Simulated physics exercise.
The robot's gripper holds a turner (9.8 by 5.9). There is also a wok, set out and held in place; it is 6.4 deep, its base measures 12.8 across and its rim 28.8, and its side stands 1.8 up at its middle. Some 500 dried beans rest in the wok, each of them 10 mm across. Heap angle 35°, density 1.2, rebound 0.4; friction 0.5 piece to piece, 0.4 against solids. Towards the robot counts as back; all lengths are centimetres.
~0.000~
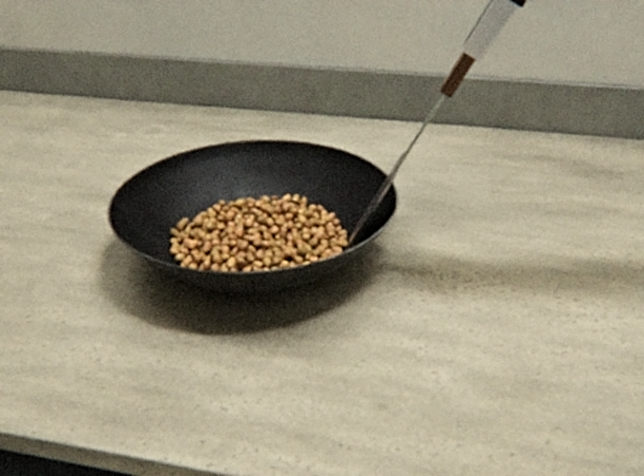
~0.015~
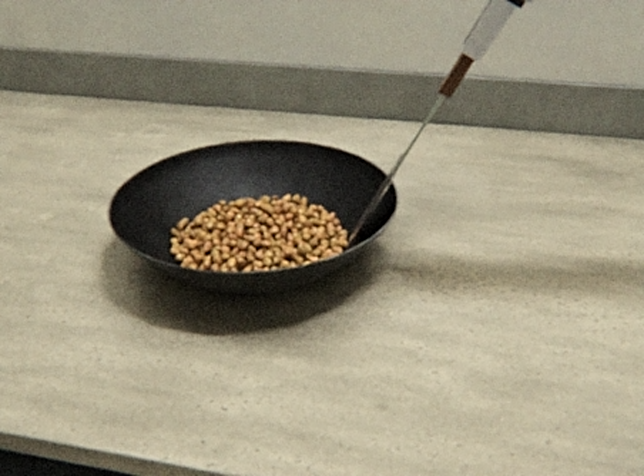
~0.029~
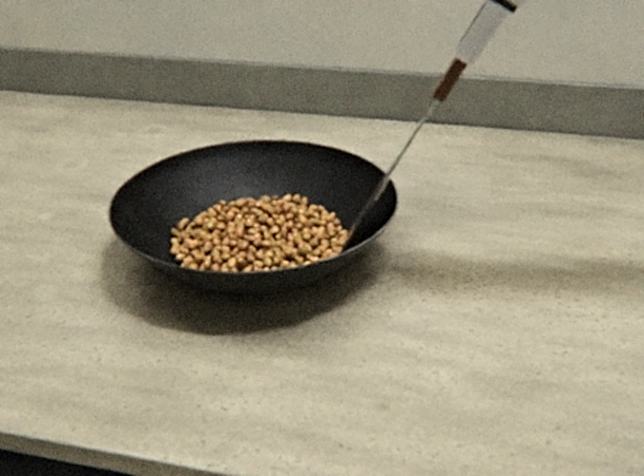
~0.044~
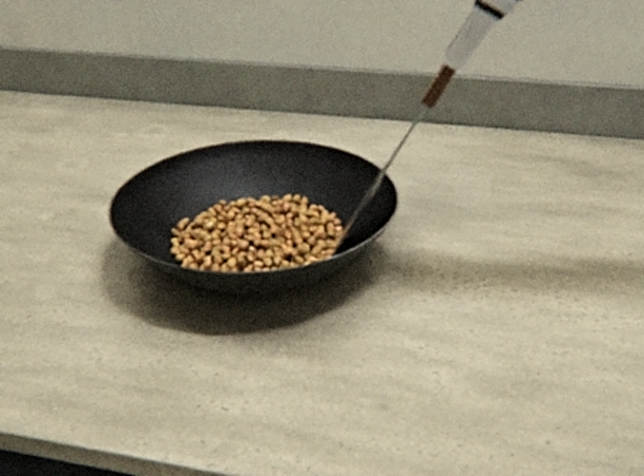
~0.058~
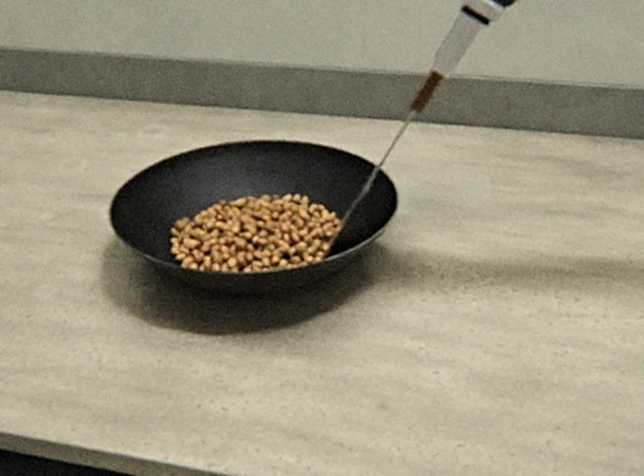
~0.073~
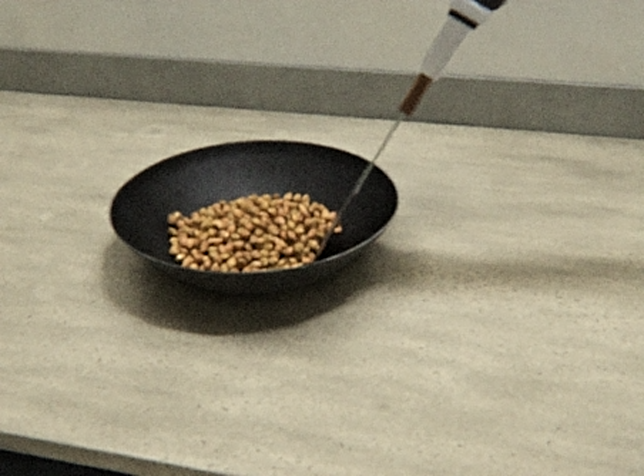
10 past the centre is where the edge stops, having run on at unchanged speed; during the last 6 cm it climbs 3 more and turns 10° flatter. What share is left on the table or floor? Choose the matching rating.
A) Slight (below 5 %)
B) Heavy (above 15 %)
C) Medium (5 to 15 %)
C.
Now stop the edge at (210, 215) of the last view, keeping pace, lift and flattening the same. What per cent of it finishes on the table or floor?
Something close to 0 in a hundred.
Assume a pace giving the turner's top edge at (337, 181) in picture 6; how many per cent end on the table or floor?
Some 25 percent.
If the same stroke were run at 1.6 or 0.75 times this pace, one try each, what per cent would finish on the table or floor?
Estimates in order: 25 per cent, 5 per cent.
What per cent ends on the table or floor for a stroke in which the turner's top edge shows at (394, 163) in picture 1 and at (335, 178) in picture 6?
Near 20 in a hundred.
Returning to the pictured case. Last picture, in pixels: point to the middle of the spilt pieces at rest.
At about (62, 225) in the last picture.
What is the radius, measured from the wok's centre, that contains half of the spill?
I reckon close to 24 centimetres.
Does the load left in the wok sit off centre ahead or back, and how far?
Ahead, by about 3.5 cm.
After 0.16 s, sloping 62°, highest piece 5 above the table; 504 in the wok.
After 0.25 s, sloping 59°, highest piece 6 above the table; 504 in the wok.
After 0.49 s, sloping 52°, highest piece 7 above the table; 452 in the wok, 40 on the table or floor, 12 on the blade or in flight.
After 1.54 s, sloping 52°, highest piece 7 above the table; 452 in the wok, 52 on the table or floor.
At rest, 452 in the wok, 52 on the table or floor. That is 10 % on the table or floor.
